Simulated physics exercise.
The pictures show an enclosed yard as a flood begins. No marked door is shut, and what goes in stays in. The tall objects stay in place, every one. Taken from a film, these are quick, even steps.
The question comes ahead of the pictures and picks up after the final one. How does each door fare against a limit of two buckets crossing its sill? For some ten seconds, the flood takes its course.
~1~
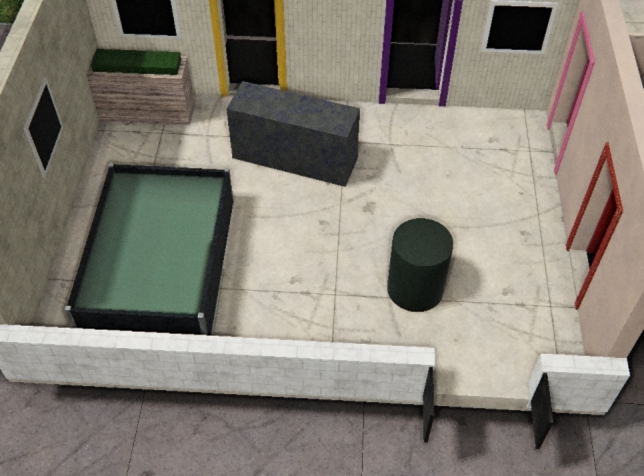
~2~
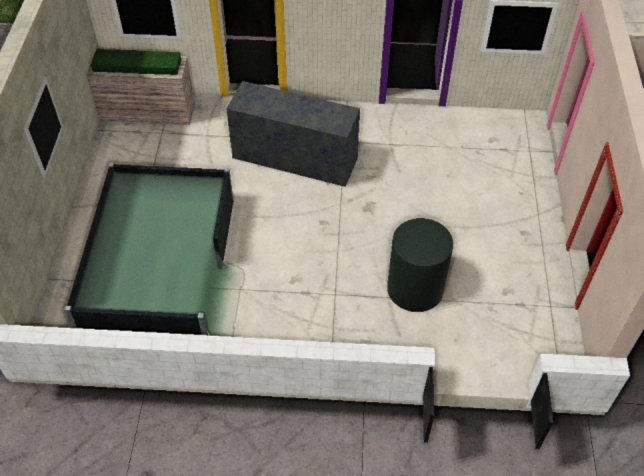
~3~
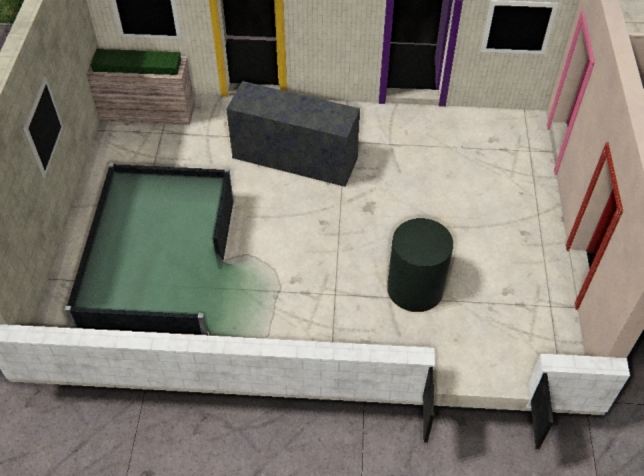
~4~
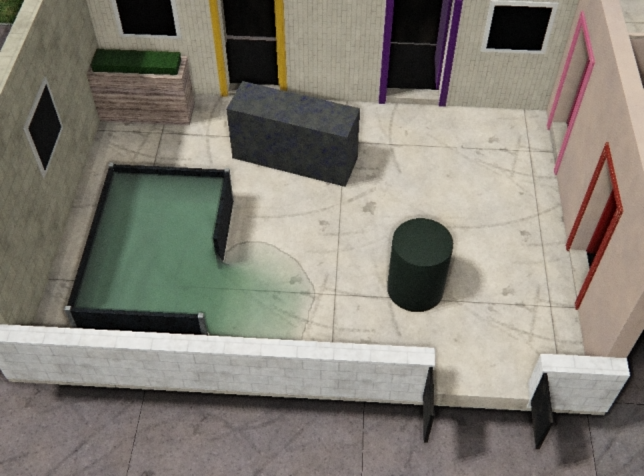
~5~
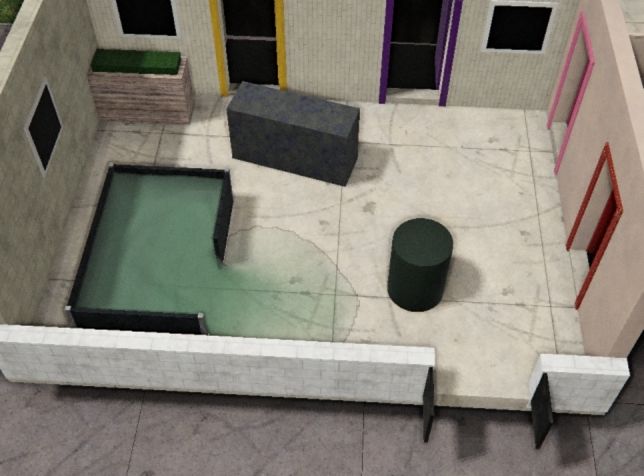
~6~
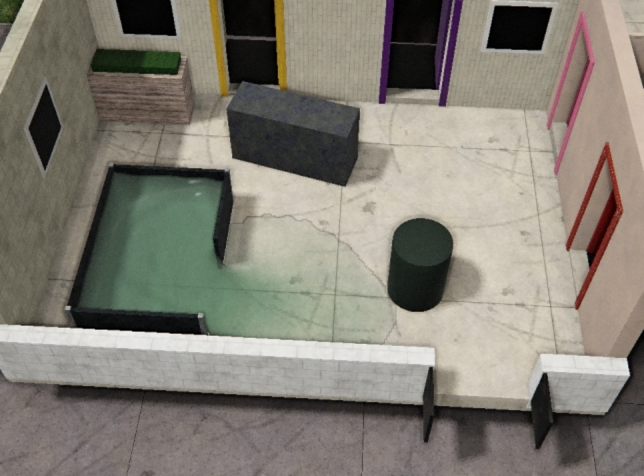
As I see it, red door: Over two buckets, purple door: Two buckets or fewer, pink door: Two buckets or fewer, yellow door: Two buckets or fewer.
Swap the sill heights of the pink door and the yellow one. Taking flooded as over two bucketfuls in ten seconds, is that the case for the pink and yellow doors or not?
Pink door: Exceeds the limit; yellow door: Falls short.
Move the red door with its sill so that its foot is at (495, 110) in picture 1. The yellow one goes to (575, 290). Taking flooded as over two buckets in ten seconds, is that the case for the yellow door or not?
The yellow one passes that mark.
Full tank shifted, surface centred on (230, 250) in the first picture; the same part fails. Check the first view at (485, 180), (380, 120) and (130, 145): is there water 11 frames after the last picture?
As listed: Reached, untouched, untouched.
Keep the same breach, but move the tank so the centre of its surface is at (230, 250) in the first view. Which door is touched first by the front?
The red-painted one.
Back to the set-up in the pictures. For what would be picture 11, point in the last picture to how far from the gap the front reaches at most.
Roughly at (555, 359).
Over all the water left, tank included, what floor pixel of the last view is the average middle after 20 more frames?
That puts it at around (321, 276).
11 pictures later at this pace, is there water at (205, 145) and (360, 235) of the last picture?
Going in order, I'd call them bone-dry and drenched.
A moment on, water covers 30 % of the floor; the red door not reached, the purple door not reached, the pink door not reached, the yellow door not reached.
Next, water covers 40 % of the floor; the red door not reached, the purple door not reached, the pink door not reached, the yellow door not reached.
Then, water covers 60 % of the floor; the red door over two buckets in, the purple door not reached, the pink door wet at the sill, nothing in, the yellow door not reached.
Later, water covers 70 % of the floor; the red door over two buckets in, the purple door wet at the sill, nothing in, the pink door under two buckets in, the yellow door not reached.
In the end, water covers 90 % of the floor; the red door far over two buckets in, the purple door wet at the sill, nothing in, the pink door under two buckets in, the yellow door under two buckets in.
